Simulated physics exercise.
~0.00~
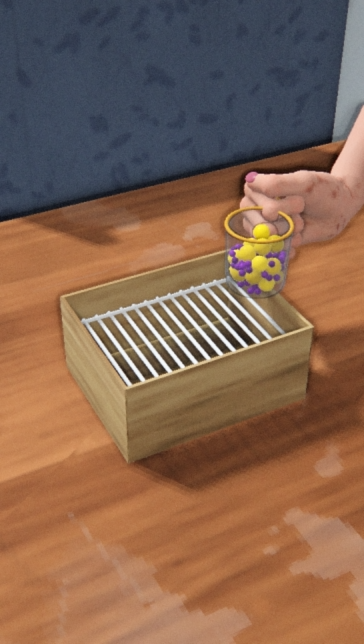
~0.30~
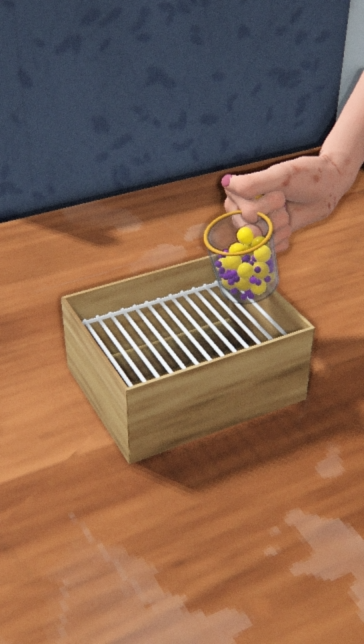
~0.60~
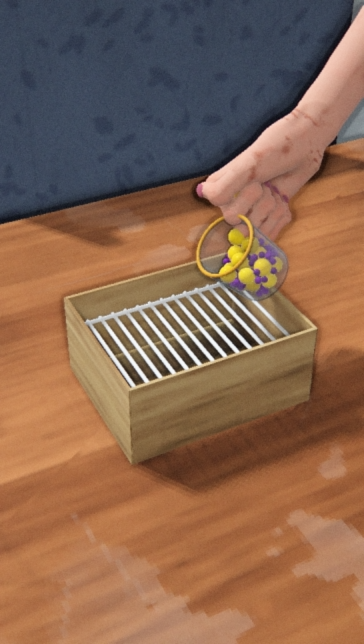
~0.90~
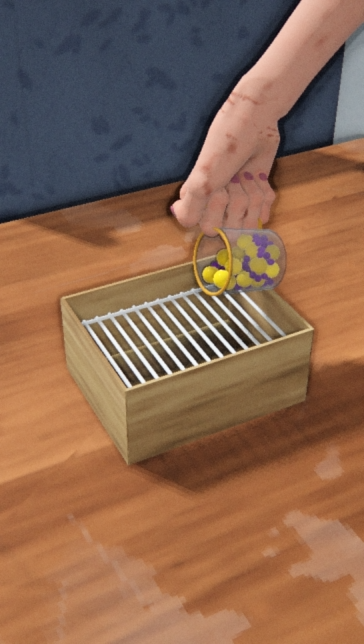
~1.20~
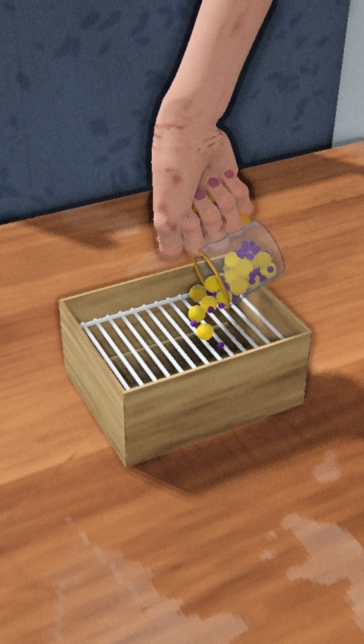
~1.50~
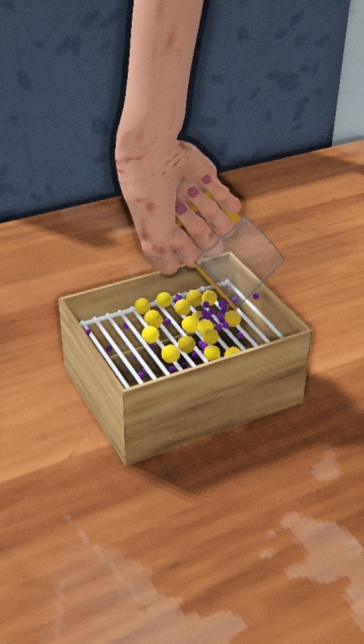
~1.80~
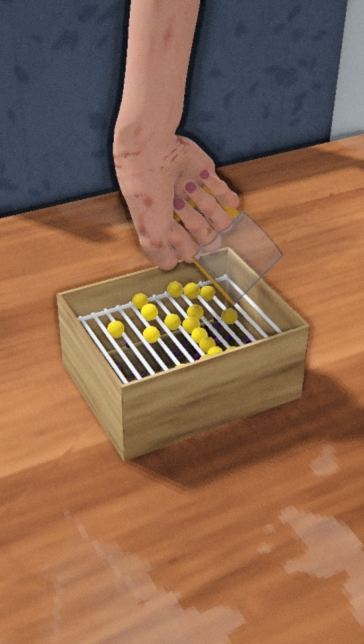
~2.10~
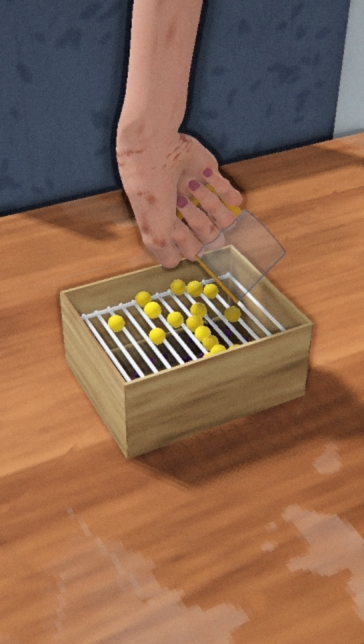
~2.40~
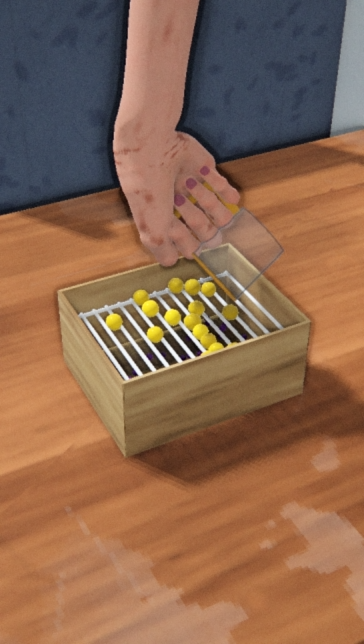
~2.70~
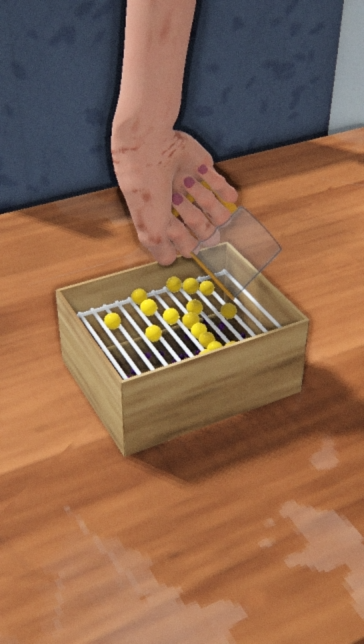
A hand tipped a clear cup of yellow and purple balls over a wire rack in a wooden box, spilling them across the bars. The small purple ones dropped through the gaps, while the bigger yellow ones stayed on top beneath the upturned cup.
